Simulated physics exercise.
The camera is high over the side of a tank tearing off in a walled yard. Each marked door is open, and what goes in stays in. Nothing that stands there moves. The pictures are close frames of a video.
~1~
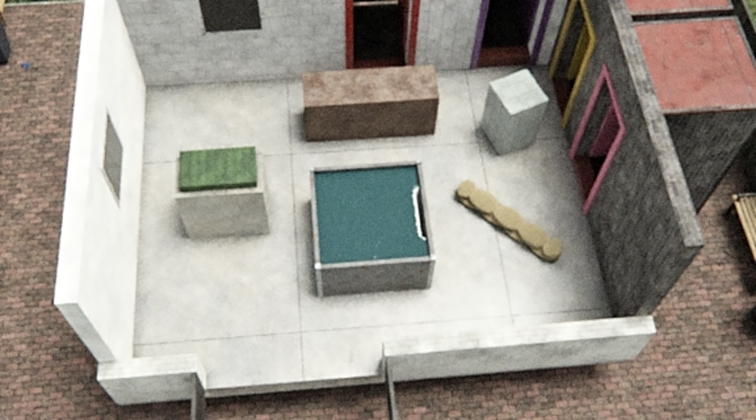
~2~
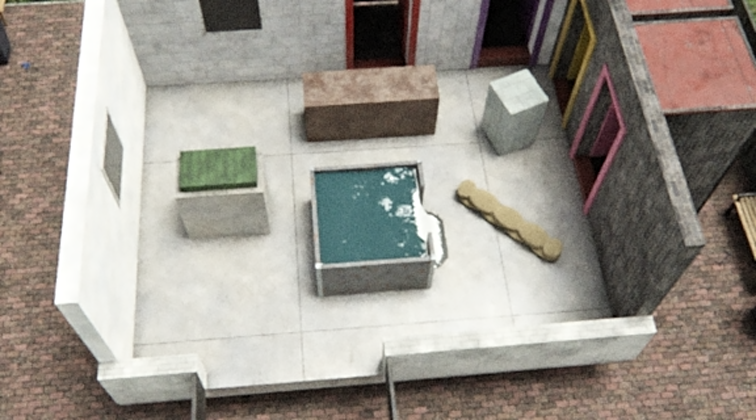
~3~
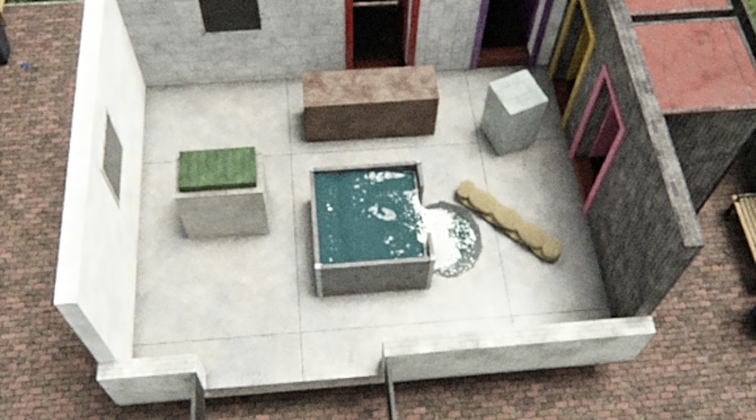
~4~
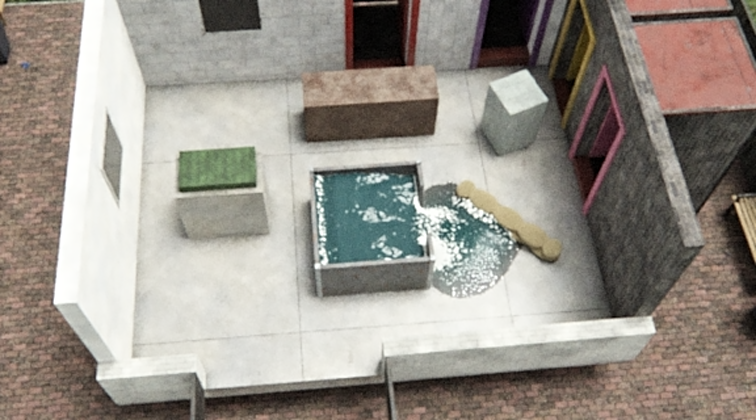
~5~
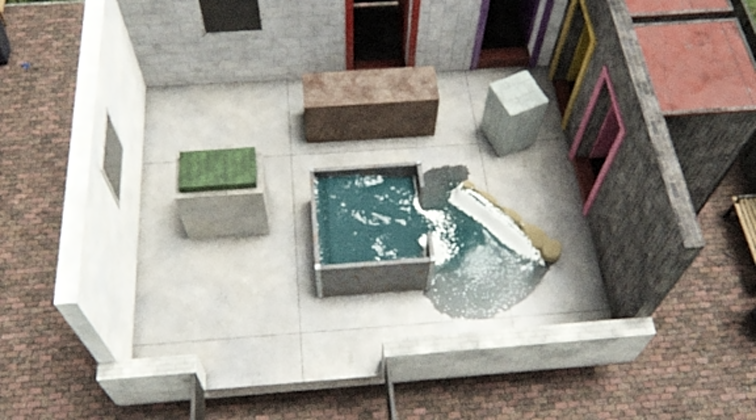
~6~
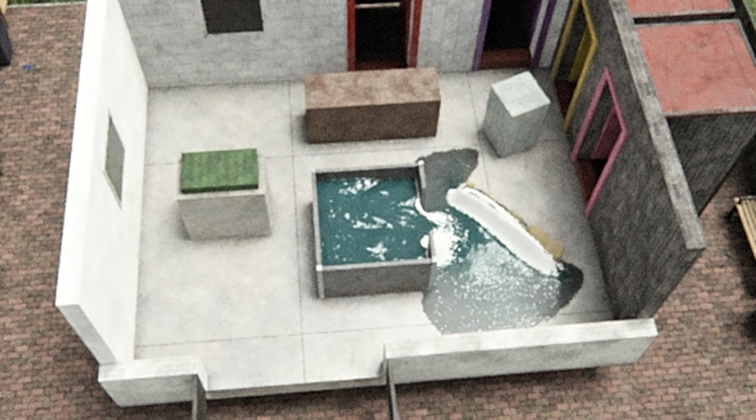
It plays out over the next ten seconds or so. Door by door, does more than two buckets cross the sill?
The red door holds within the limit; the yellow door floods; the pink door holds within the limit; the purple door holds within the limit.
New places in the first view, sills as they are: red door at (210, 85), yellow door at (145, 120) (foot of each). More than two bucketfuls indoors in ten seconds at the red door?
In short: Red keeps below it.
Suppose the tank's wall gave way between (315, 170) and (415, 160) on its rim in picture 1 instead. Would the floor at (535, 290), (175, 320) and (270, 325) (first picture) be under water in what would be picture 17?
One after the other: Not flooded, free of water, not flooded.
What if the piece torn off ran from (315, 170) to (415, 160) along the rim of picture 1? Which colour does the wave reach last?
I say the red one.
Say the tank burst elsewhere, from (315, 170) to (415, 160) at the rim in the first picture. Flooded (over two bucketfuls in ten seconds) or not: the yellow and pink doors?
Yellow is over; pink passes that mark.
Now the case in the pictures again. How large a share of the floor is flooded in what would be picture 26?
Roughly 50 per cent.
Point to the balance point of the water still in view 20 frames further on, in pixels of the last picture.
I would point to (460, 244).
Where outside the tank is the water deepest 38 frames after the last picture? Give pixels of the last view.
Roughly at (614, 341).
A moment on, water covers 30 % of the floor; the red door not reached, the yellow door not reached, the pink door not reached, the purple door not reached.
Next, water covers 30 % of the floor; the red door not reached, the yellow door not reached, the pink door wet at the sill, nothing in, the purple door wet at the sill, nothing in.
Then, water covers 50 % of the floor; the red door not reached, the yellow door wet at the sill, nothing in, the pink door wet at the sill, nothing in, the purple door wet at the sill, nothing in.
Later, water covers 80 % of the floor; the red door wet at the sill, nothing in, the yellow door over two buckets in, the pink door wet at the sill, nothing in, the purple door wet at the sill, nothing in.
In the end, water covers 95 % of the floor; the red door wet at the sill, nothing in, the yellow door over two buckets in, the pink door wet at the sill, nothing in, the purple door wet at the sill, nothing in.
